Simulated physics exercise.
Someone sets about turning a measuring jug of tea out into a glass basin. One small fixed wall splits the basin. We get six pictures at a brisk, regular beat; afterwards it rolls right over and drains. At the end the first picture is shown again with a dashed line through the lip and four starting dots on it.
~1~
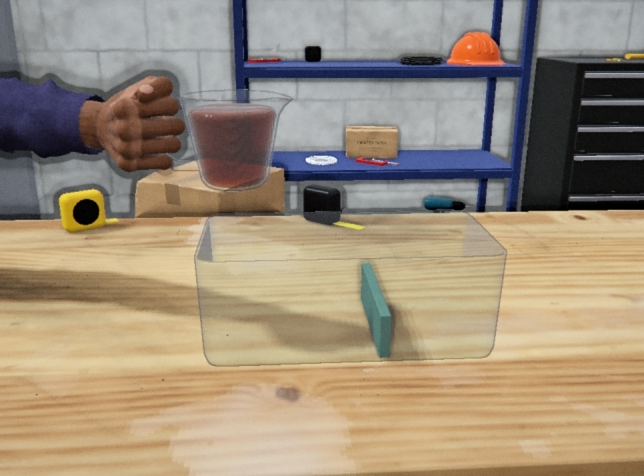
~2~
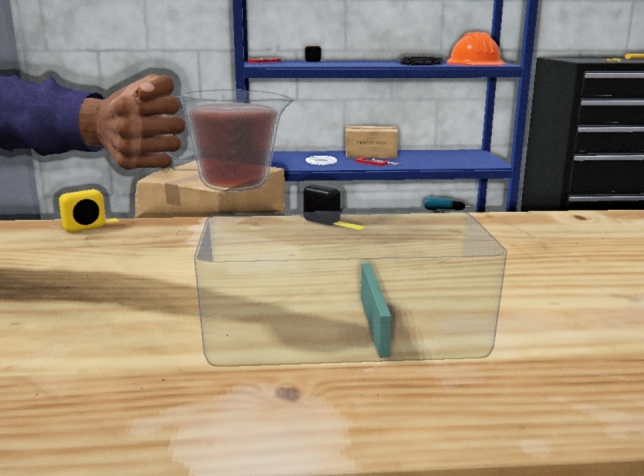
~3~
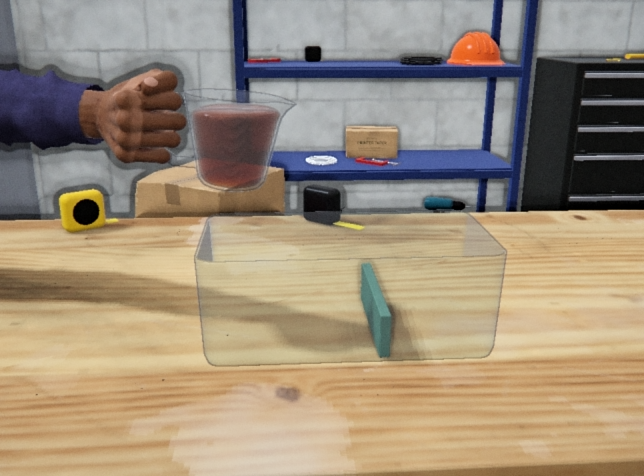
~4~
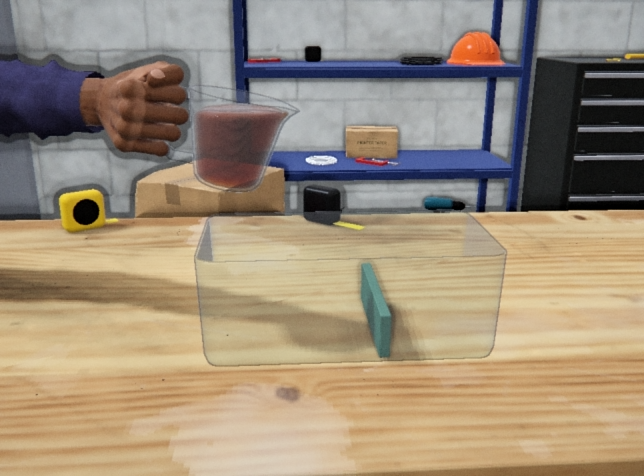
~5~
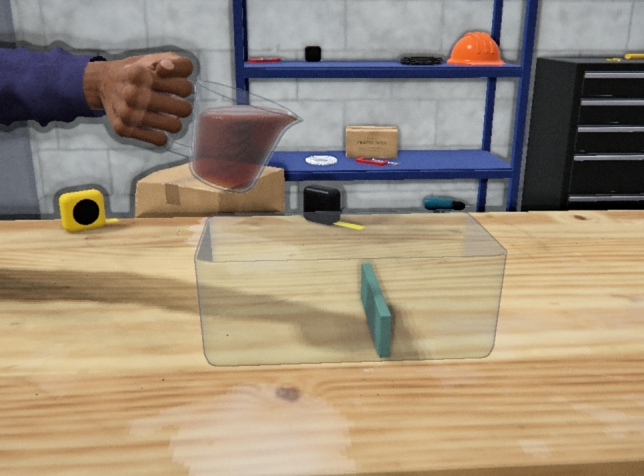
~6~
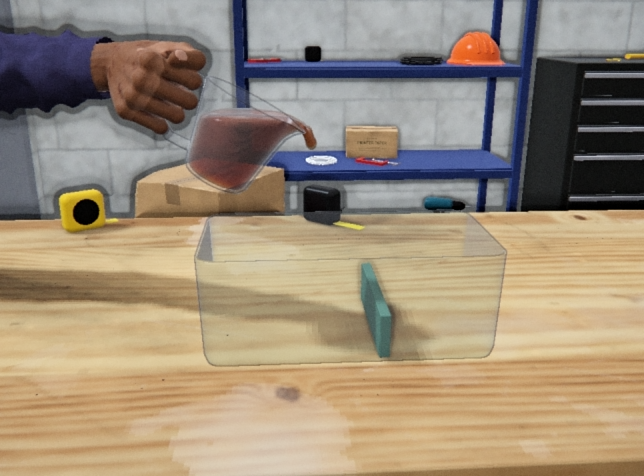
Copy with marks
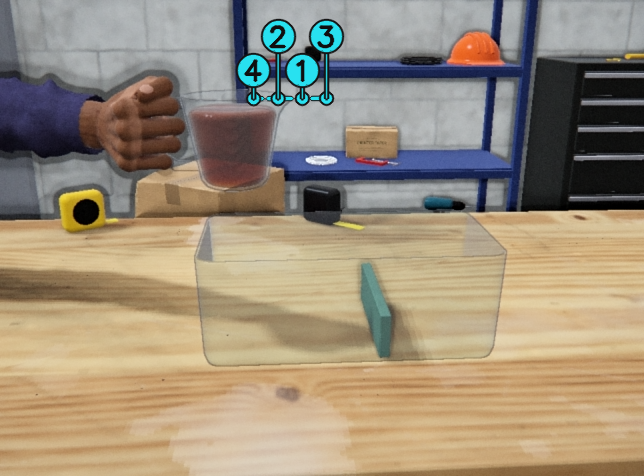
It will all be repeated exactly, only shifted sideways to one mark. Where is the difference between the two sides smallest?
I would pick dot 3.
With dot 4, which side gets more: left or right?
The left side.
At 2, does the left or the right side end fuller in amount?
The left one.
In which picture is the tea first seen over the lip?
In picture 6.
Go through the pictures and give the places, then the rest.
Upright, lip at (292, 98); basin from (204, 362) to (492, 353); top of the wall at (375, 287); nothing has left yet.
Upright, lip at (293, 99); nothing has left yet.
Tipped about 5°, lip at (295, 103); nothing has left yet.
Tipped about 11°, lip at (298, 110); nothing has left yet.
Tipped about 19°, lip at (302, 120); nothing has left yet.
Tipped about 29°, lip at (304, 131); tea is over the lip, down to (311, 145).
On the marked copy, 1 at (302, 98); 2 at (278, 98); 3 at (326, 98); 4 at (253, 98).
For dot 1, about 92 % ends left of the wall and 7 % right of it.
For dot 2, about 94 % ends left of the wall and 4 % right of it.
For dot 3, about 48 % ends left of the wall and 51 % right of it.
For dot 4, about 96 % ends left of the wall and 3 % right of it.
